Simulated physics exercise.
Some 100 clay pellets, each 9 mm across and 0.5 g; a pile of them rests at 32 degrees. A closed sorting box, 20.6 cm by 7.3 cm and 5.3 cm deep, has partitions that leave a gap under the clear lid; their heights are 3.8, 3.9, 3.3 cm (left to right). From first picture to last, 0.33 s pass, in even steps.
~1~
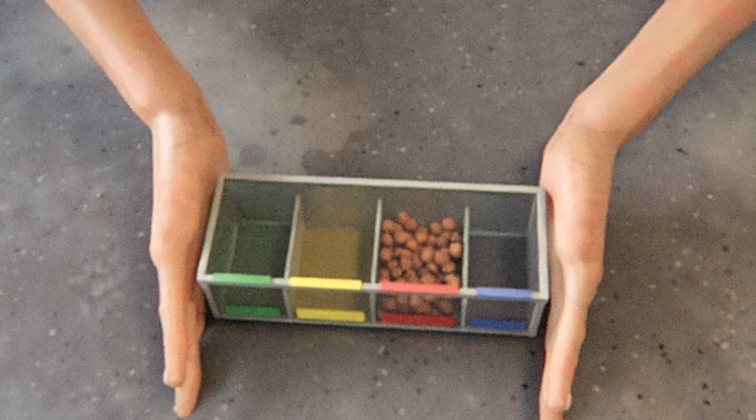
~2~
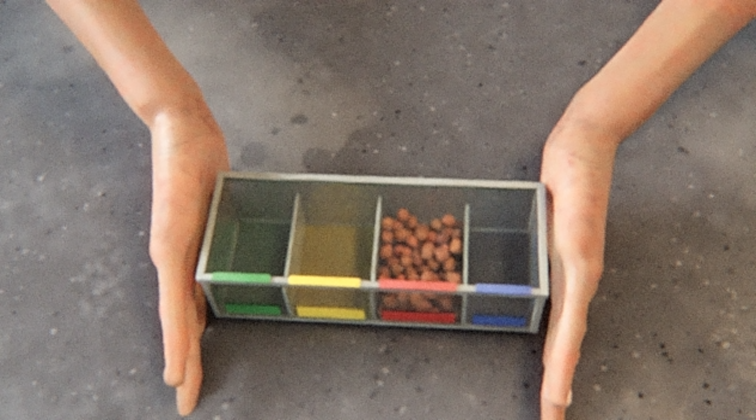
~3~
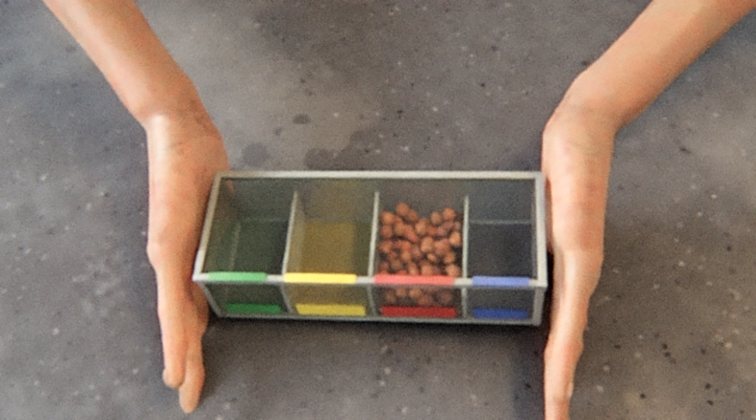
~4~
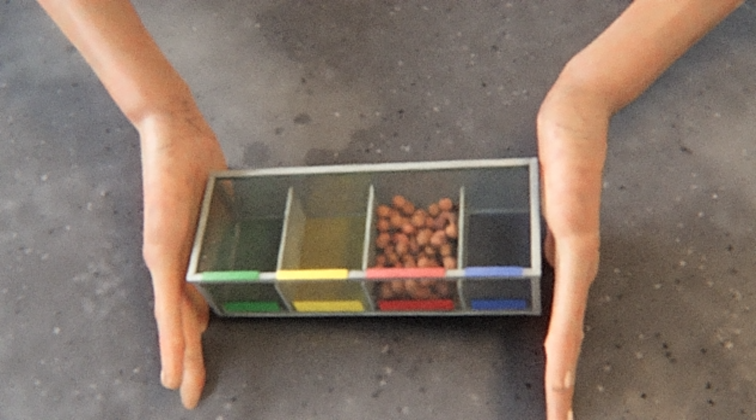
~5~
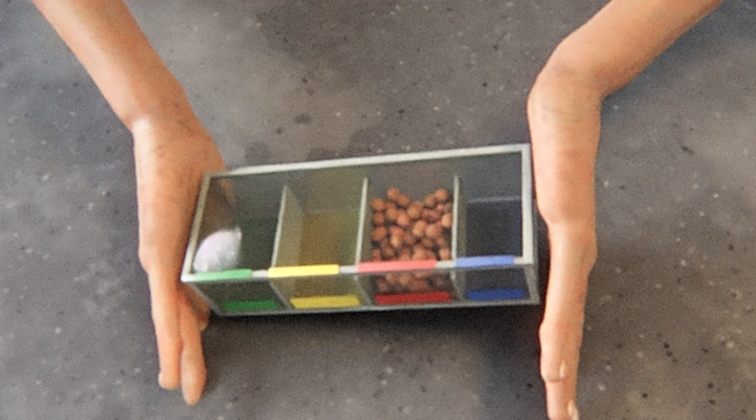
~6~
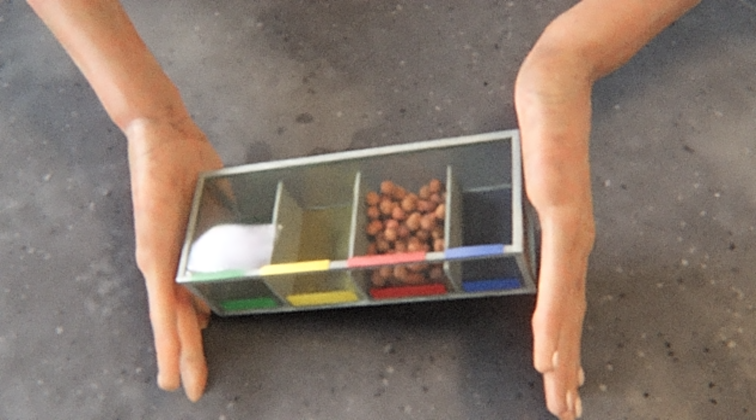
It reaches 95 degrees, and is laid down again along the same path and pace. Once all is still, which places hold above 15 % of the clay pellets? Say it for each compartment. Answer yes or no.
Red compartment: Yes; blue compartment: No; green compartment: Yes; yellow compartment: No.
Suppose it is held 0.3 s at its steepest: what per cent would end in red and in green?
Red 55; green 40.
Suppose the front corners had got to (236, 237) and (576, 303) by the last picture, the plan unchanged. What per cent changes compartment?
In that case some 55 per cent.
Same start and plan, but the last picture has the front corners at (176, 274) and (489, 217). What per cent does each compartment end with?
Red 70, blue 0, green 20, yellow 10.
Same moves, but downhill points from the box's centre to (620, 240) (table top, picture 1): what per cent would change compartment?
About 50 per cent.
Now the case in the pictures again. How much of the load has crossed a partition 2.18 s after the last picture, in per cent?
About 35 per cent.
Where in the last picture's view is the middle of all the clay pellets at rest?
Near (391, 278).
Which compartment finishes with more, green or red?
The red compartment.
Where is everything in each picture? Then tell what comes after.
Box tilt 0 degrees, front corners at (205, 277) and (541, 294); red 100 %, in the first picture.
Box tilt 1 degrees, front corners at (204, 276) and (541, 291), in the second picture.
Box tilt 4 degrees, front corners at (201, 276) and (539, 282), lowest corner left front, in the third picture.
Box tilt 9 degrees, front corners at (196, 276) and (533, 271), lowest corner left front, in the fourth picture.
Box tilt 13 degrees, front corners at (190, 277) and (525, 259), lowest corner left front, in the fifth picture.
Box tilt 17 degrees, front corners at (185, 277) and (515, 247), lowest corner left front; red 100 %, in the sixth picture.
Then, 1.31 s after the last picture, tilt 95 degrees; red 85 %, green 5 %, yellow 5 %.
Then, 2.18 s after the last picture, tilt 42 degrees; red 65 %, green 25 %, yellow 10 %.
Then, 3.07 s after the last picture, tilt 0 degrees; red 65 %, green 25 %, yellow 10 %.
In the end, red 65 %, blue 0 %, green 25 %, yellow 10 %.
